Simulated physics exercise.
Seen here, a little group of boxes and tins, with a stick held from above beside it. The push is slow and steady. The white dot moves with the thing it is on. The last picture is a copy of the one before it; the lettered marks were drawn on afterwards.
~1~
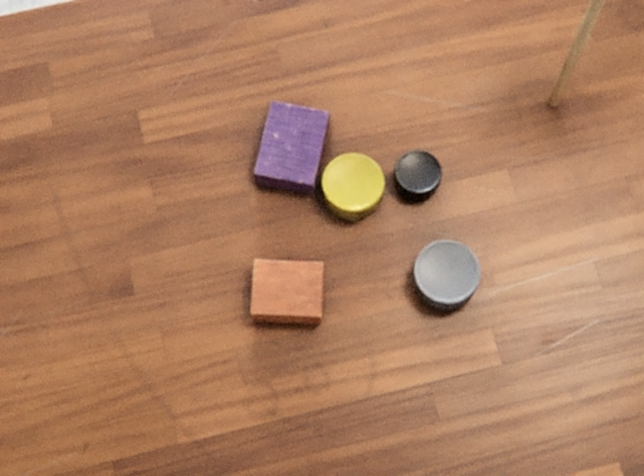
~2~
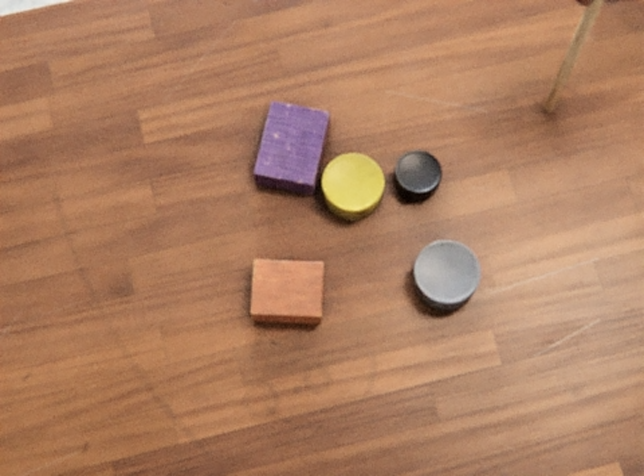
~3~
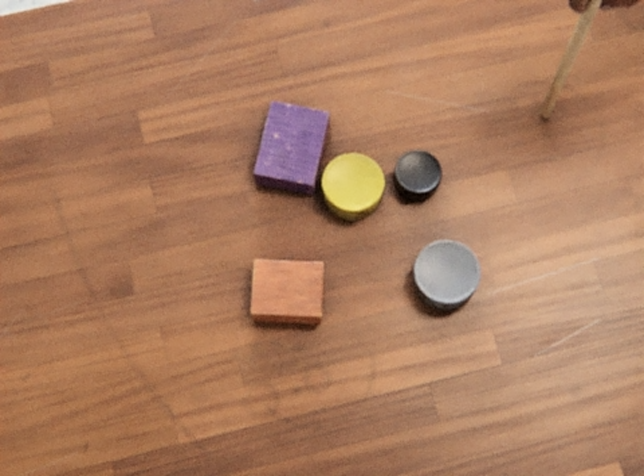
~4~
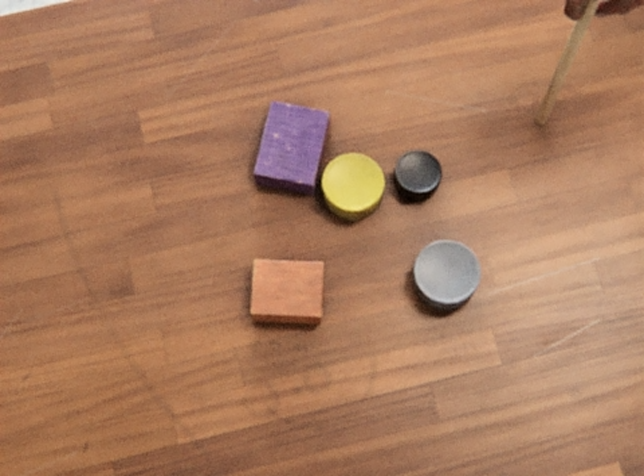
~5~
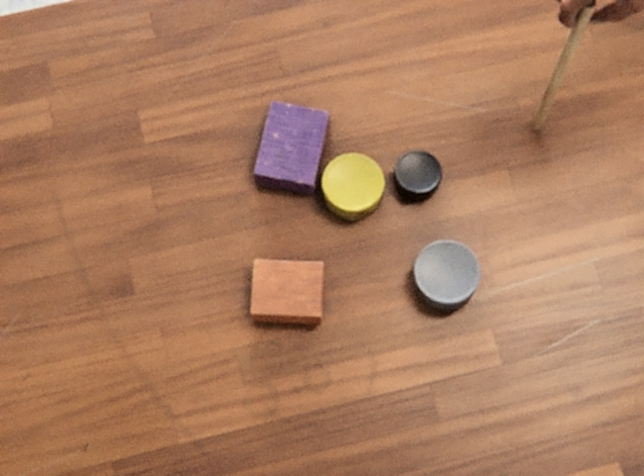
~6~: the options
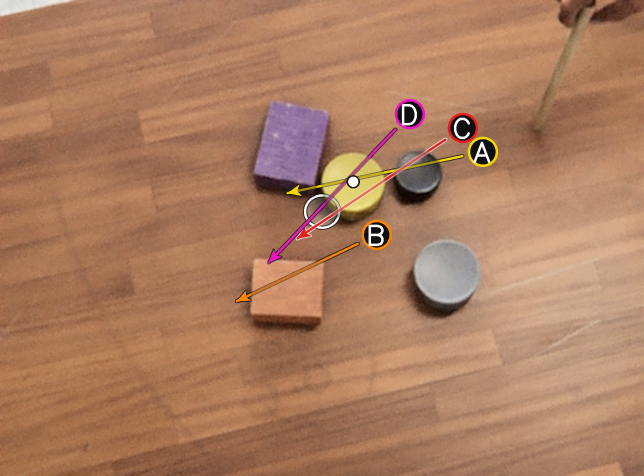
At first, a purple block, yellow tub, black tub, grey tub and orange block sit still on a wooden surface, with a thin stick at the upper right. The stick then moves slowly a short way down and left, fingers gripping its top come into view, and nothing else moves.
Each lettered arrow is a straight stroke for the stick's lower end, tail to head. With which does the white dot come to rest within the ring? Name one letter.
Only A gets it there.
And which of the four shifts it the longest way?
Stroke C.
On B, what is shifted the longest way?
It is the orange block.
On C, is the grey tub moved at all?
No.
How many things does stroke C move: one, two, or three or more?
Three or more.
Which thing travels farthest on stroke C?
The yellow tub goes farthest.
On the marked copy, A from (462, 156) to (288, 193); B from (358, 244) to (237, 301); C from (445, 140) to (297, 238); D from (395, 129) to (269, 263); the ring at (322, 211); the white dot at (353, 182).
With A. Early on, foot of the stick (400, 170); yellow tub (352, 188); black tub (405, 192).
Further on, foot of the stick (338, 183); yellow tub (327, 211); black tub (405, 192).
At the end, foot of the stick (288, 194); yellow tub (322, 216); black tub (405, 192); the dot on the yellow tub is in the ring.
As for the rest, B leaves the dotted thing at (353, 188); C leaves the dotted thing at (262, 225); D leaves the dotted thing at (335, 240).
